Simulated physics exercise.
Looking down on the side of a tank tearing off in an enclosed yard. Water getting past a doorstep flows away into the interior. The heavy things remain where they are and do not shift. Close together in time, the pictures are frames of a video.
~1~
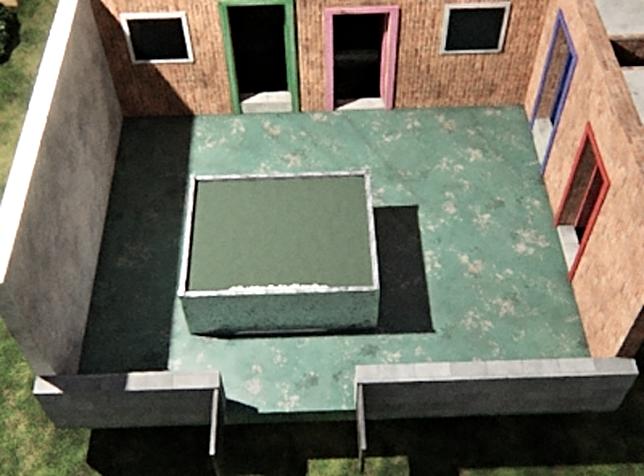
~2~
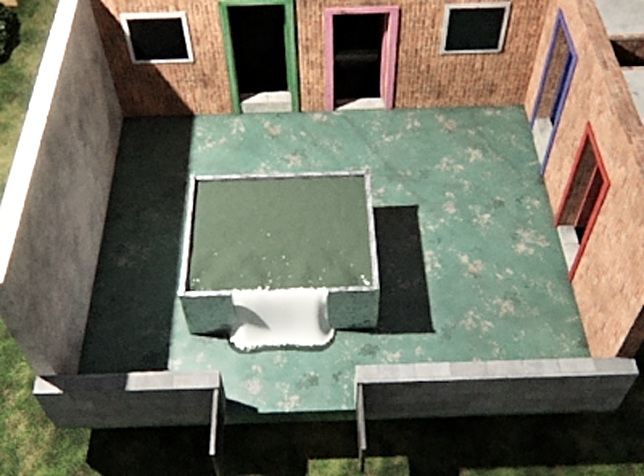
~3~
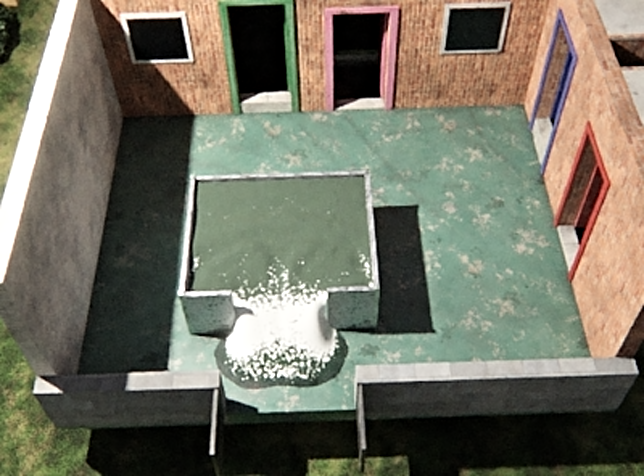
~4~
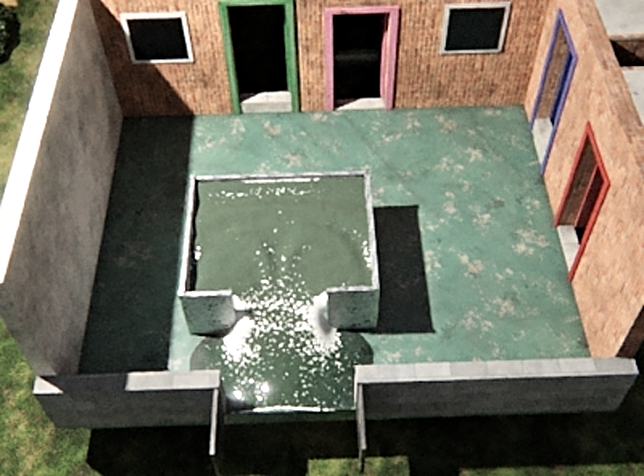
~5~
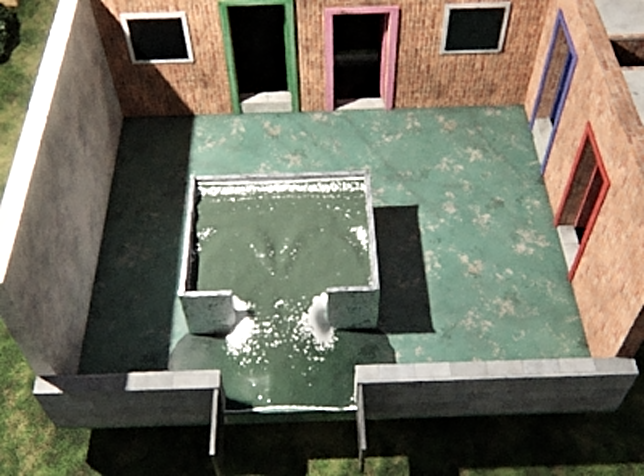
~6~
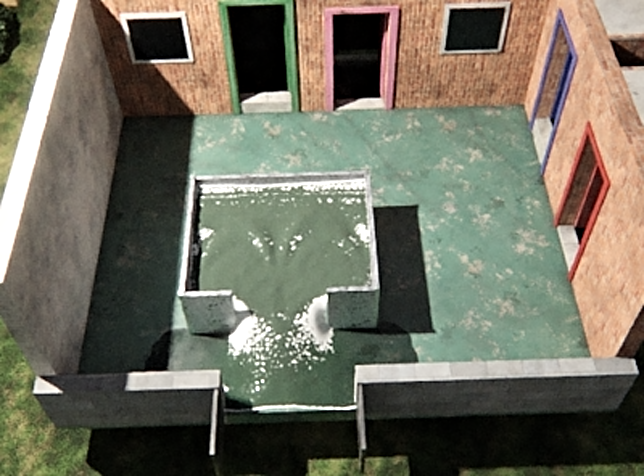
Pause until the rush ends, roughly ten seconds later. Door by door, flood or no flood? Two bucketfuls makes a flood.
At the end, the pink door does not go over two buckets, the green door does not go over two buckets, the blue door does not go over two buckets, the red door does not go over two buckets.
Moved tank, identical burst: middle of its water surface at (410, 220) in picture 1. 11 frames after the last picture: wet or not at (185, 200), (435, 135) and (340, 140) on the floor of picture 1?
Spared, spared, spared.
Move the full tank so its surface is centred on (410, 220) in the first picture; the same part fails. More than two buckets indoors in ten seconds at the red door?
Briefly, red crosses the line.
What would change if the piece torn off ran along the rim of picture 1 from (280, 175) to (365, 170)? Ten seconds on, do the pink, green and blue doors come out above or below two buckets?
Pink: Crosses the line; green: Crosses the line; blue: Falls short.
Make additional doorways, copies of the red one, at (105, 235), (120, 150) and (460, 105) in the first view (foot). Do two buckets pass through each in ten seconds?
Log: Door one misses the mark; door two misses the mark; door three misses the mark.
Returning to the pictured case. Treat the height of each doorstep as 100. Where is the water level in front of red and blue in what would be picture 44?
Around 50 in a hundred for the first and 0 in a hundred for the second.
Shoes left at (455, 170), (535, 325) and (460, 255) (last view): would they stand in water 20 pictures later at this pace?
In that order the points end up high and dry, soaked and high and dry.
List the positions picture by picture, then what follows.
In the first frame, the water tank at (280, 233) is whole and still.
In the second frame, the front is at (234, 341), out from the gap at (282, 317).
In the third frame, water pours out at (282, 317) and has run to a hidden place.
In the fourth frame, water pours out at (282, 318) and has run to a hidden place.
In the fifth frame, the front is at a hidden place, out from the gap at (282, 318).
In the sixth frame, the front is at a hidden place, out from the gap at (282, 317).
A moment on, water covers 15 % of the floor; the pink door not reached, the green door not reached, the blue door not reached, the red door not reached.
Next, water covers 25 % of the floor; the pink door not reached, the green door not reached, the blue door not reached, the red door not reached.
Then, water covers 35 % of the floor; the pink door not reached, the green door not reached, the blue door not reached, the red door wet at the sill, nothing in.
Later, water covers 50 % of the floor; the pink door not reached, the green door wet at the sill, nothing in, the blue door wet at the sill, nothing in, the red door wet at the sill, nothing in.
In the end, water covers 70 % of the floor; the pink door wet at the sill, nothing in, the green door wet at the sill, nothing in, the blue door wet at the sill, nothing in, the red door wet at the sill, nothing in.
